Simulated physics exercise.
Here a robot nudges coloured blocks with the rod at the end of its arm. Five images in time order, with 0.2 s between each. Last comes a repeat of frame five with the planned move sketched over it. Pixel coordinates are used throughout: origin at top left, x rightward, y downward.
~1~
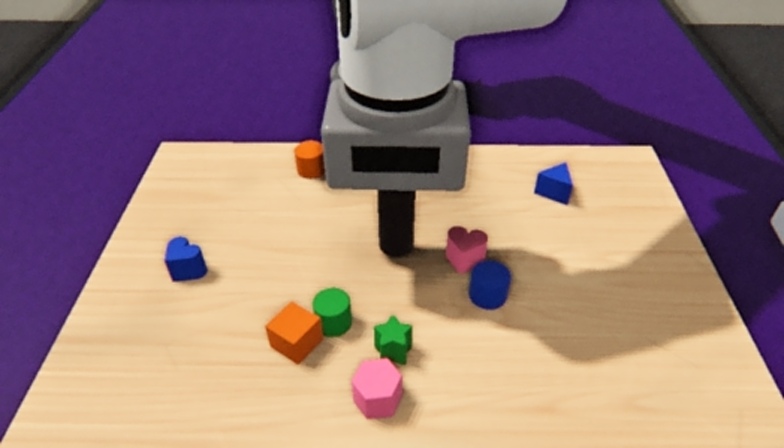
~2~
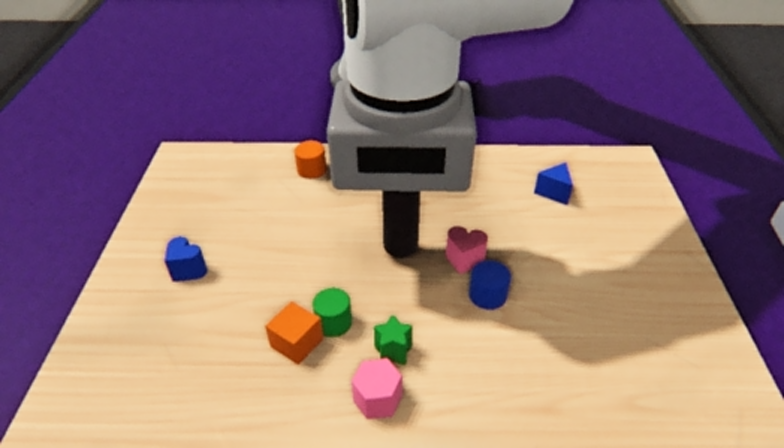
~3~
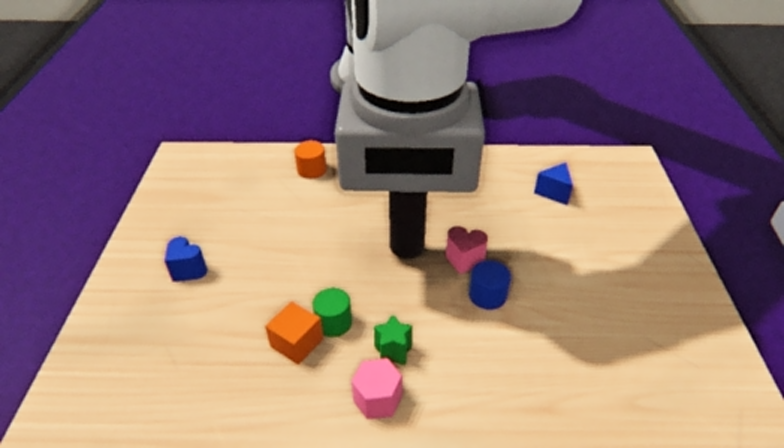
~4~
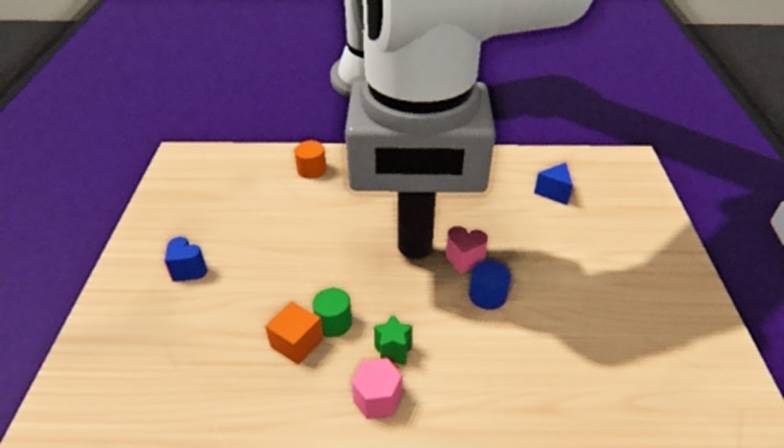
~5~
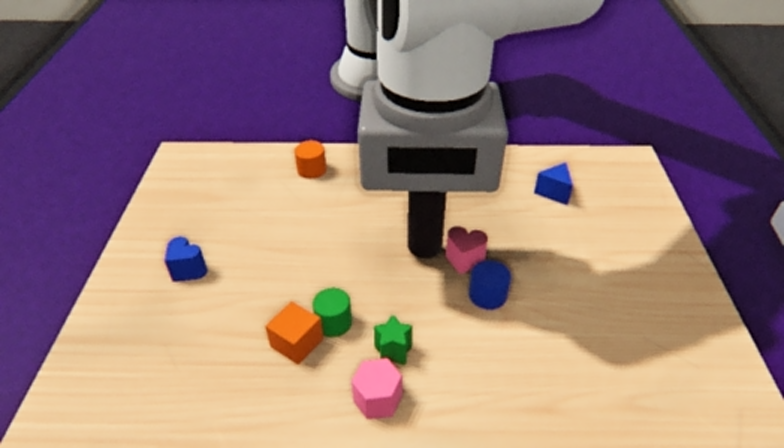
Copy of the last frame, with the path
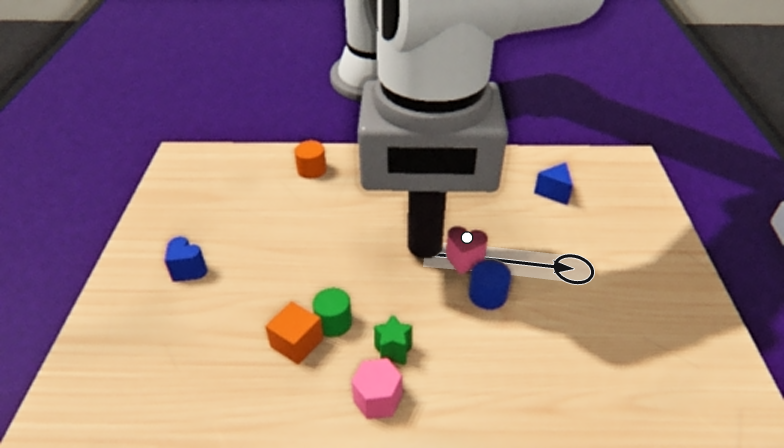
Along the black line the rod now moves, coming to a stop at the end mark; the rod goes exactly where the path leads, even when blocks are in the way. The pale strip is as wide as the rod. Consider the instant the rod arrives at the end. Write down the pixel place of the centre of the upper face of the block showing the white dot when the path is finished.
It is at (569, 271).
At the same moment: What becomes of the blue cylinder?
Once the path ends, it is where it was.
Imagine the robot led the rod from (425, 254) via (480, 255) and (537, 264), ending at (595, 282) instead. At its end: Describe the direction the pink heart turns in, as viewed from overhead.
It goes clockwise.
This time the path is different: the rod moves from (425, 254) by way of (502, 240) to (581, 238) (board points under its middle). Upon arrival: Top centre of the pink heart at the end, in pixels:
Its top centre is at about (506, 243).
Drawn move, from (425, 254) directly to (574, 269); the dot is on the pink heart.
What follows on the original path. One third of the way, rod at (476, 250); pink heart at (512, 248), turned 35° clockwise.
Two thirds of the way, rod at (526, 256); pink heart at (553, 263), turned 100° clockwise.
At the end, rod at (576, 261); pink heart at (569, 271), turned 125° clockwise; blue cylinder still.
